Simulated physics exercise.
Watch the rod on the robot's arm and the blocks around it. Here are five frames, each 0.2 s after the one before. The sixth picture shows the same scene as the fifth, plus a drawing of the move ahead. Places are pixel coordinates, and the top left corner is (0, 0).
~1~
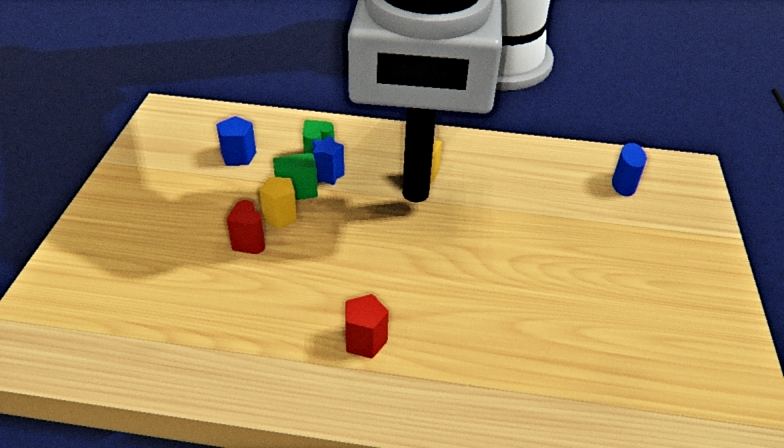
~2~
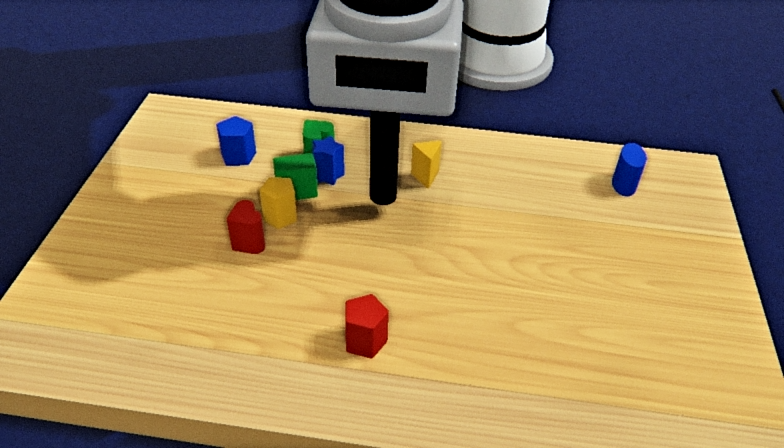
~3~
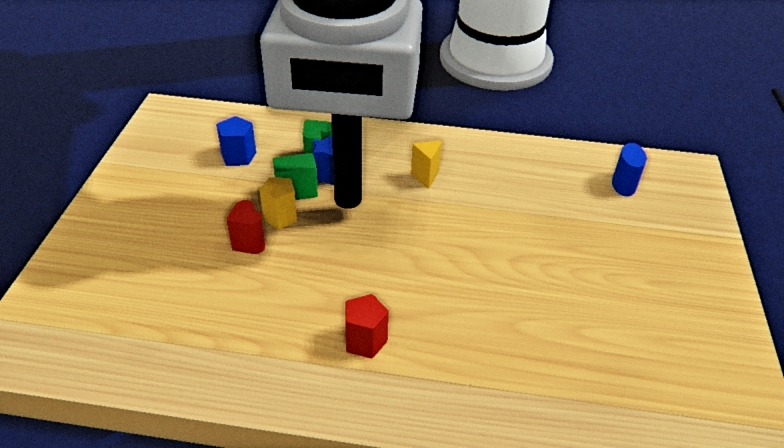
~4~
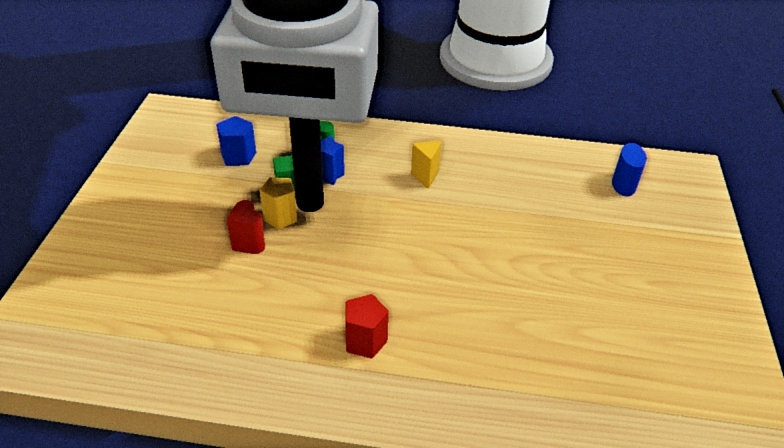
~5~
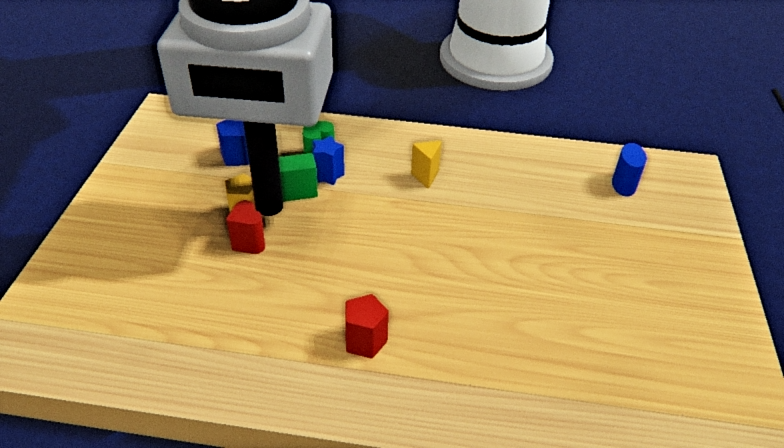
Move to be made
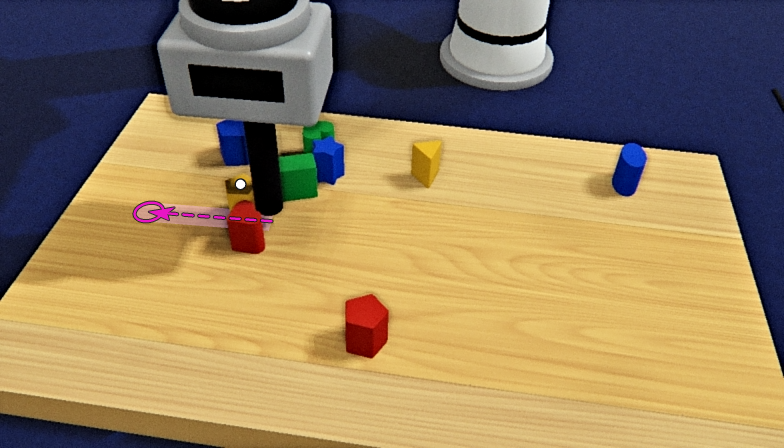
The robot arm moves its rod left across the table and pushes a yellow block left.
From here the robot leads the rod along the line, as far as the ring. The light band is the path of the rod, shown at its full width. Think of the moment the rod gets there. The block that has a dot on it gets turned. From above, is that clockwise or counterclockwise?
Direction: Clockwise.
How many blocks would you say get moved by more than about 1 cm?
Just one will move.
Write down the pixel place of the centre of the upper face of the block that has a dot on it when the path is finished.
It comes to (131, 163).
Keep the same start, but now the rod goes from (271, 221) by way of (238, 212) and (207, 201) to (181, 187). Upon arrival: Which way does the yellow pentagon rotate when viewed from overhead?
Verdict: Counterclockwise.
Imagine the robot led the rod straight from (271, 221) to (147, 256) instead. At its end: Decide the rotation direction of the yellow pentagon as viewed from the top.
From overhead, clockwise.
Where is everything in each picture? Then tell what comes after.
The first picture shows tip of the rod at (416, 194), middles of tops, yellow pentagon at (278, 186), red heart block at (244, 213).
The second picture shows rod at (383, 197), nothing pushed.
The third picture shows rod at (348, 200), nothing pushed.
The fourth picture shows rod at (310, 204), nothing pushed.
The fifth picture shows rod at (270, 207), yellow pentagon at (241, 184), red heart block at (244, 213).
The line goes from (271, 221) directly to (149, 212); the dot is on the yellow pentagon.
What follows on the original path. One third of the way, rod at (226, 204); yellow pentagon at (198, 178), turned 20° clockwise.
Two thirds of the way, rod at (184, 201); yellow pentagon at (160, 172), turned 35° clockwise.
At the end, rod at (145, 198); yellow pentagon at (131, 163), turned 75° clockwise; red heart block unmoved.
